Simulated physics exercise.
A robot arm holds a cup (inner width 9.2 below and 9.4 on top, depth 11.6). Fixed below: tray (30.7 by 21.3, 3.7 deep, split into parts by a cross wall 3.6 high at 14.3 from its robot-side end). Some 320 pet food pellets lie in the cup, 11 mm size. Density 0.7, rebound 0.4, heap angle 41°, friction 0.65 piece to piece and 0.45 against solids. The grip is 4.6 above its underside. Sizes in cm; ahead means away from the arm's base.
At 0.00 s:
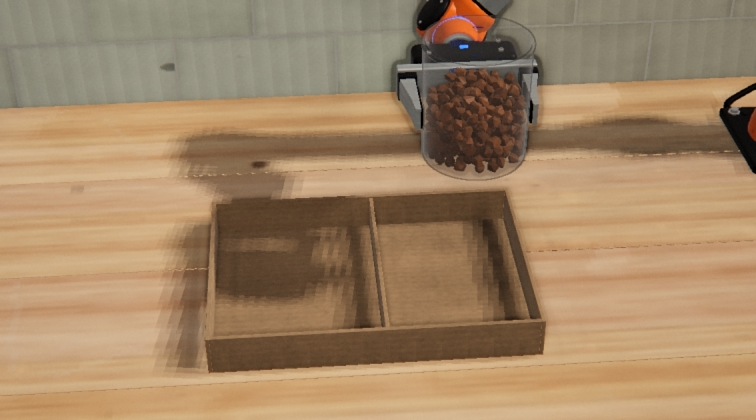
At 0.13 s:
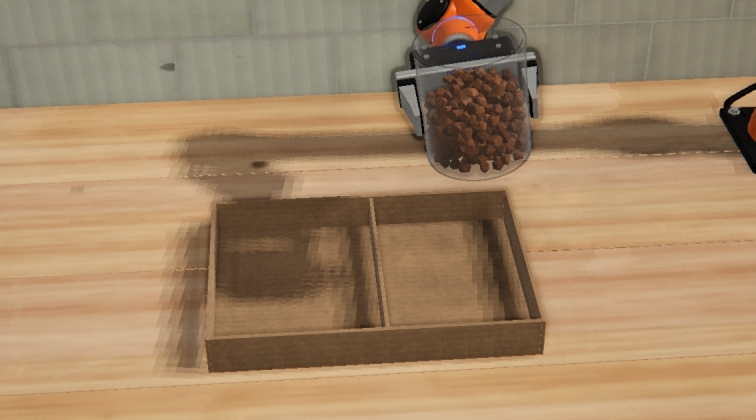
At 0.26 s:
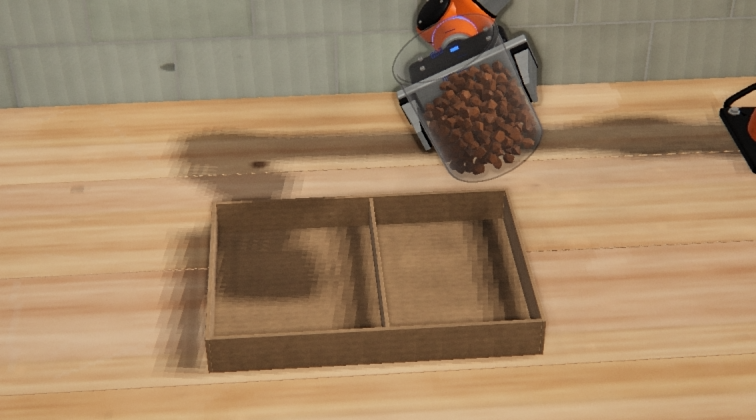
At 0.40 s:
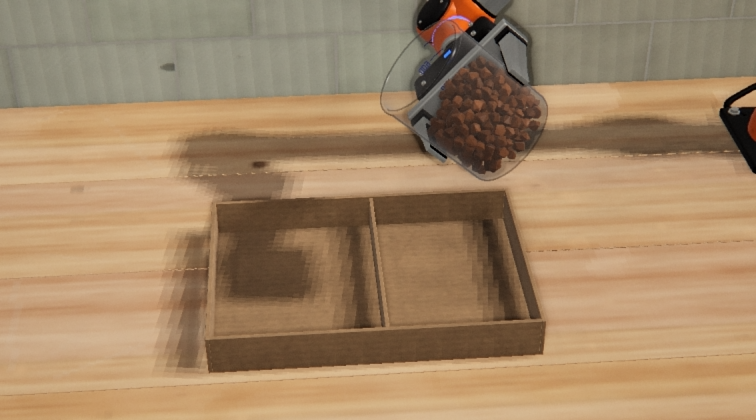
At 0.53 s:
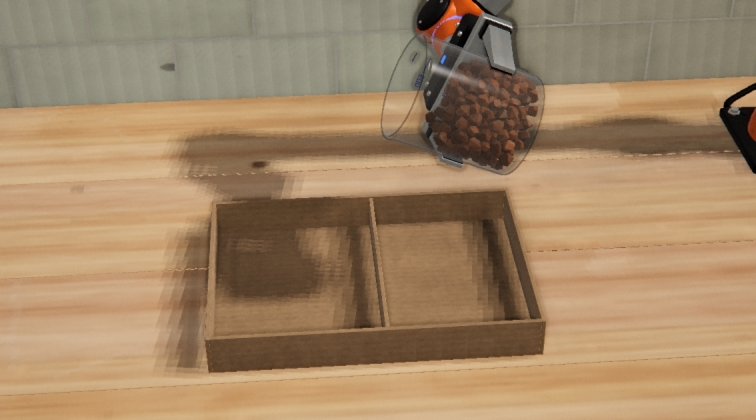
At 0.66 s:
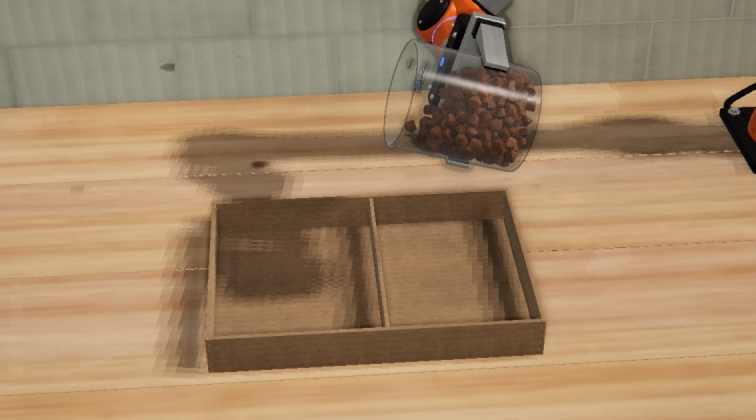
In the video, a robot arm holds a clear cup of brown pellets behind a divided, empty brown tray on a wooden table, then steadily tilts the cup far over to the left as the pellets shift inside it.
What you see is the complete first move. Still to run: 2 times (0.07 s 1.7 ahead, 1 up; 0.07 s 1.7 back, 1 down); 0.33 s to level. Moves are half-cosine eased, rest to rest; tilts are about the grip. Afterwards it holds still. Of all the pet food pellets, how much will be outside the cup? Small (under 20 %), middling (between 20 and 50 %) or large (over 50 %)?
A small share, under 20 %, ends outside the cup.
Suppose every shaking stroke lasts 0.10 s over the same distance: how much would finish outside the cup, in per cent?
Then about 5 per cent.
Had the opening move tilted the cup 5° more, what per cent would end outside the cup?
It would be near 20 per cent.
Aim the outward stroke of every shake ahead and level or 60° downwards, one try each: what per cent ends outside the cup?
About 10 and 0 per cent.
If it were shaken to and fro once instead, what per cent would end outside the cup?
In that case some 5 per cent.
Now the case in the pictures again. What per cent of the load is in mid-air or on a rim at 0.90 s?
Some 2 per cent.
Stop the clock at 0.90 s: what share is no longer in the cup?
Near 0 per cent so far.
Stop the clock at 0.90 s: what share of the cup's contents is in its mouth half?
About 55 per cent.
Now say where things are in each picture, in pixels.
The first picture shows cup middle at (476, 99), level; upper third of the load around (475, 100), from x 430 to 520, top at y 70; 322 in the cup.
The second picture shows cup middle at (474, 99), tilted 7° forward; upper third of the load around (476, 99), from x 430 to 520, top at y 75.
The third picture shows cup middle at (470, 101), tilted 25° forward; upper third of the load around (485, 98), from x 430 to 530, top at y 65.
The fourth picture shows cup middle at (466, 103), tilted 48° forward; upper third of the load around (489, 93), from x 435 to 535, top at y 60.
The fifth picture shows cup middle at (464, 106), tilted 66° forward; upper third of the load around (488, 90), from x 430 to 535, top at y 65.
The sixth picture shows cup middle at (463, 108), tilted 73° forward; upper third of the load around (493, 92), from x 410 to 530, top at y 70; 322 in the cup.
By 0.90 s, tilted 73° forward, highest piece 23 above the table; 315 in the cup, 1 in the far-side part, 6 in flight or on a rim.
By 1.15 s, tilted 22° forward, highest piece 26 above the table; 279 in the cup, 39 in the far-side part, 4 in flight or on a rim.
By 1.47 s, level, highest piece 23 above the table; 279 in the cup, 42 in the far-side part, 1 in the robot-side part.
By 2.52 s, level, highest piece 23 above the table; 279 in the cup, 42 in the far-side part, 1 in the robot-side part.
Final count, 279 in the cup, 42 in the far-side part, 1 in the robot-side part. That is 13 % outside the cup.
